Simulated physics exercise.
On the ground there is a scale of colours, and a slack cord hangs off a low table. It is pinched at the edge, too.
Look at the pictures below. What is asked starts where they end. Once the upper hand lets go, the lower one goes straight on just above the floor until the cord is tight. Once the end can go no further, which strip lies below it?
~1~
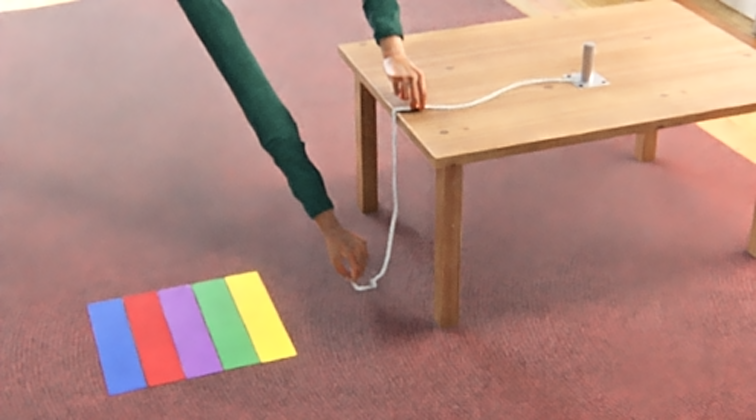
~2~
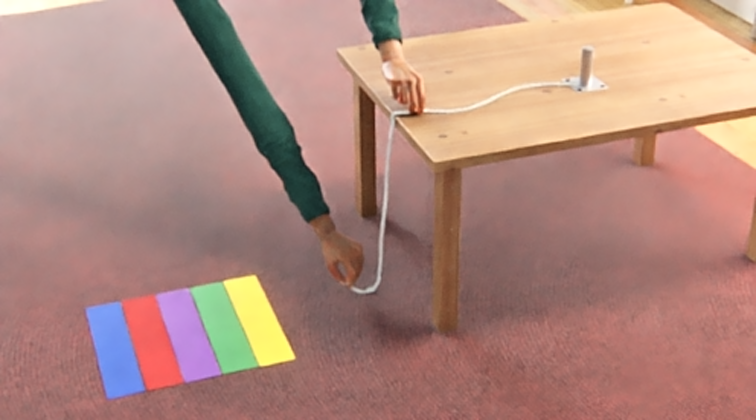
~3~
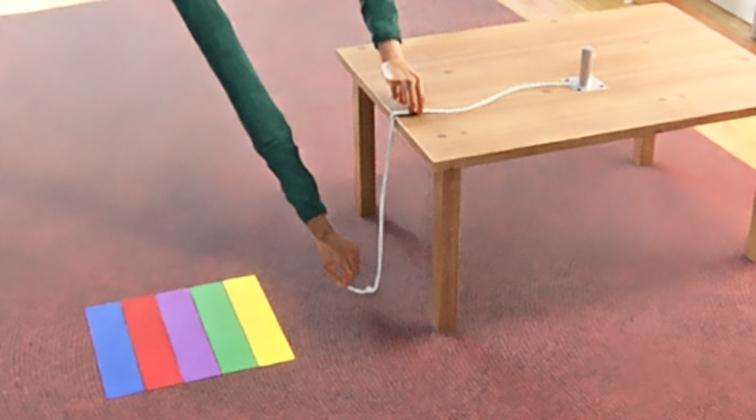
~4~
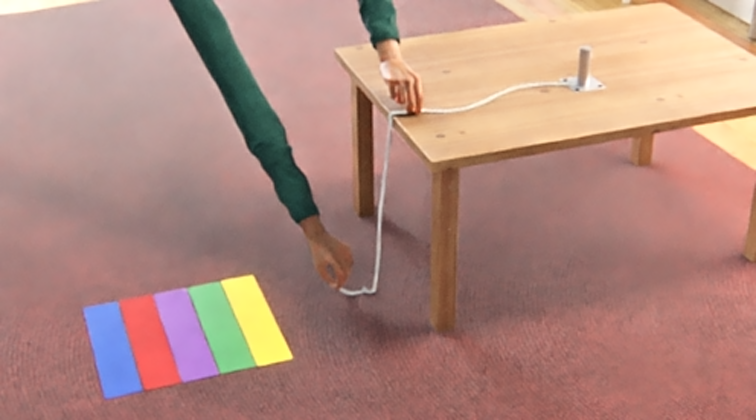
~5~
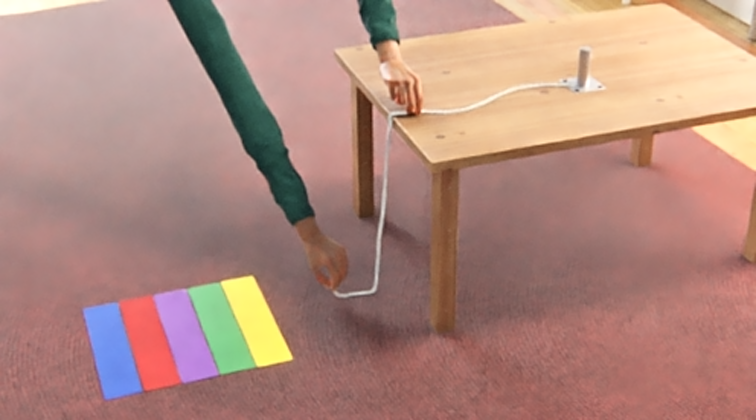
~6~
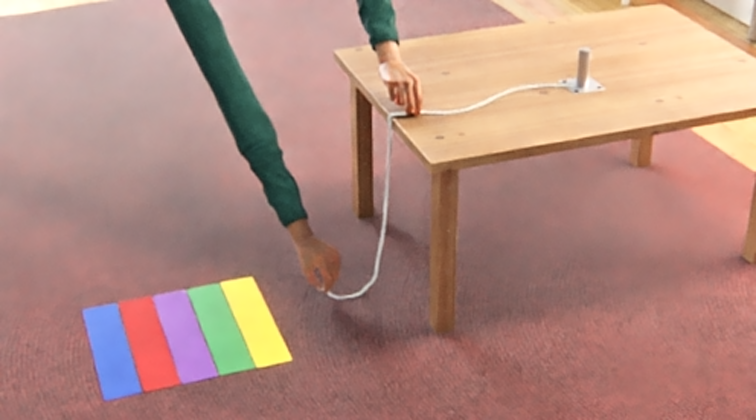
The green strip lies below it.
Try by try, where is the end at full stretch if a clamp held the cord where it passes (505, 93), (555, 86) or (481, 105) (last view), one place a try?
Results: (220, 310); (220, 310); (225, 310).
A little later, end near (287, 296); short of the strips.
Next, end near (243, 305); over yellow.
When it is tight, end near (217, 311); over green. It halts on the green strip.
